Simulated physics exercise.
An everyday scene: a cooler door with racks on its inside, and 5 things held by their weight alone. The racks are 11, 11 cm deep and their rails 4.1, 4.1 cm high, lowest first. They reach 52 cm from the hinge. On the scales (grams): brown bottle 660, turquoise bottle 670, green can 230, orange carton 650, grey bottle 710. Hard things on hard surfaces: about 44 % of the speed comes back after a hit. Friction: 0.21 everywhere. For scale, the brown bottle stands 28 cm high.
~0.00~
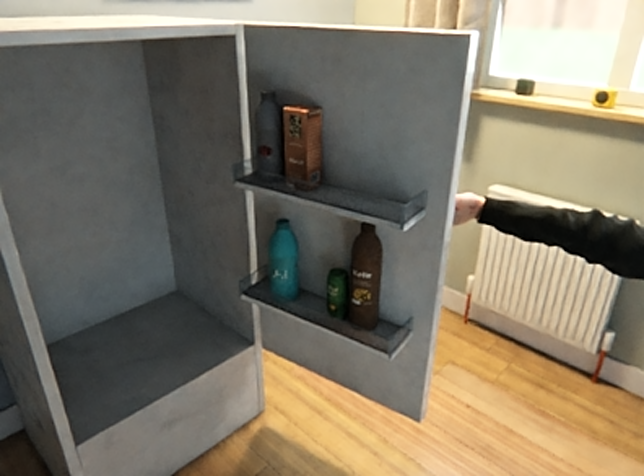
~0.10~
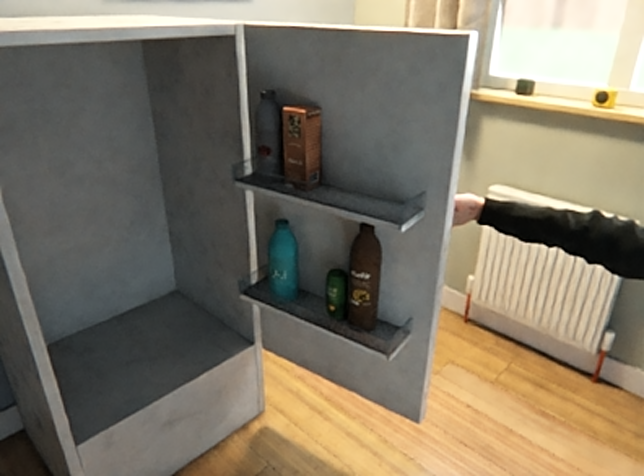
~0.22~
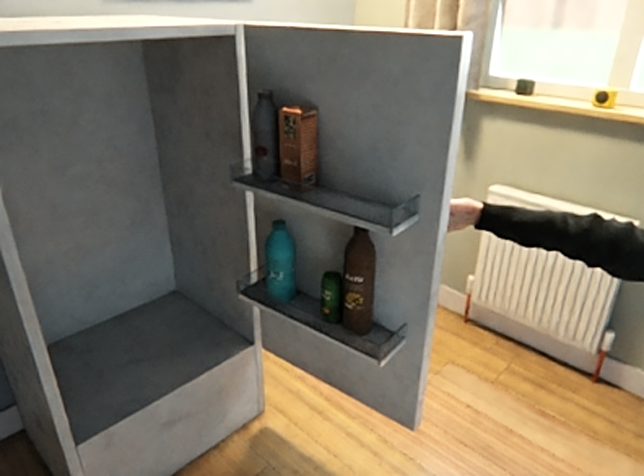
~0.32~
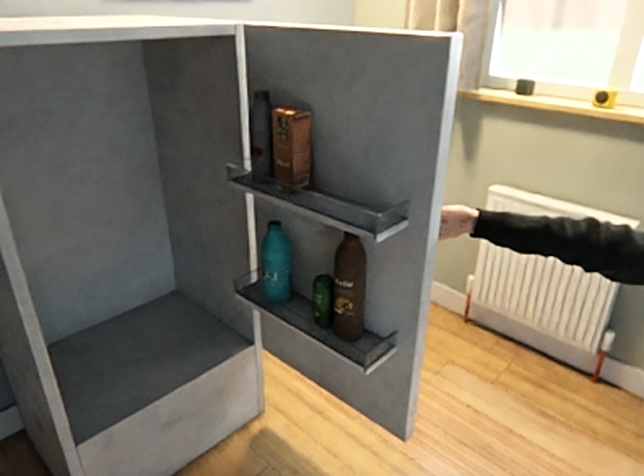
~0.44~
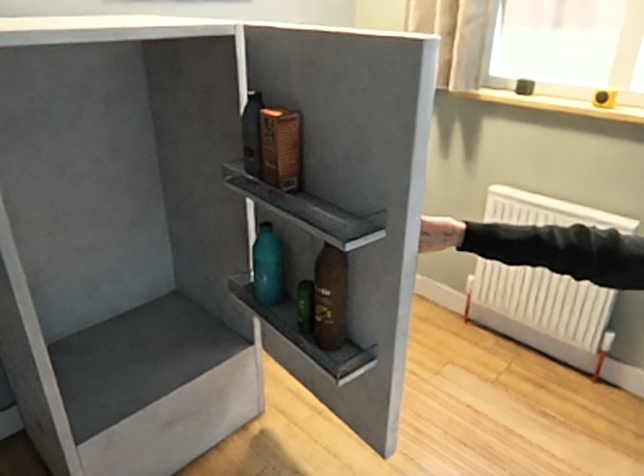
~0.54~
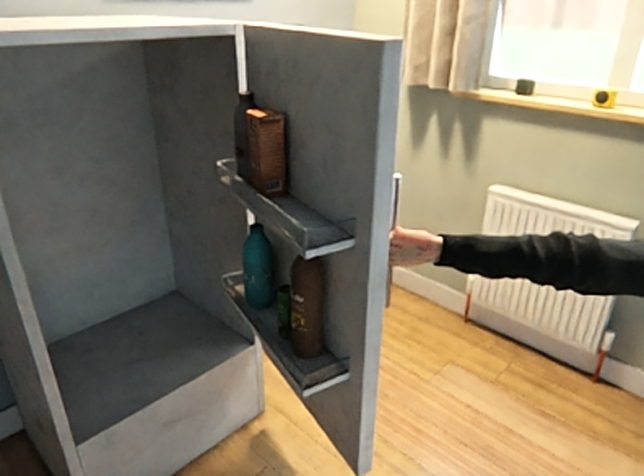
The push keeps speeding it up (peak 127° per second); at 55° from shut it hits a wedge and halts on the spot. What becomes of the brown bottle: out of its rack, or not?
The brown bottle jumps its rail.
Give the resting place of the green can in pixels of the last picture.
At about (239, 316).
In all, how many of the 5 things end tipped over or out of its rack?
In all, 1.
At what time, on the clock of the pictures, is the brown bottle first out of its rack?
Near 0.9 s.
By 0.94 s, open by 55°; brown bottle now out of its rack; orange carton 3 cm from its spot; green can tilted 3°.
By 1.34 s, open by 55°; orange carton 3 cm from its spot; turquoise bottle 2 cm from its spot.
When it is over (1.6 s), out of its rack, brown bottle; the other 4 within 5 cm of the start.
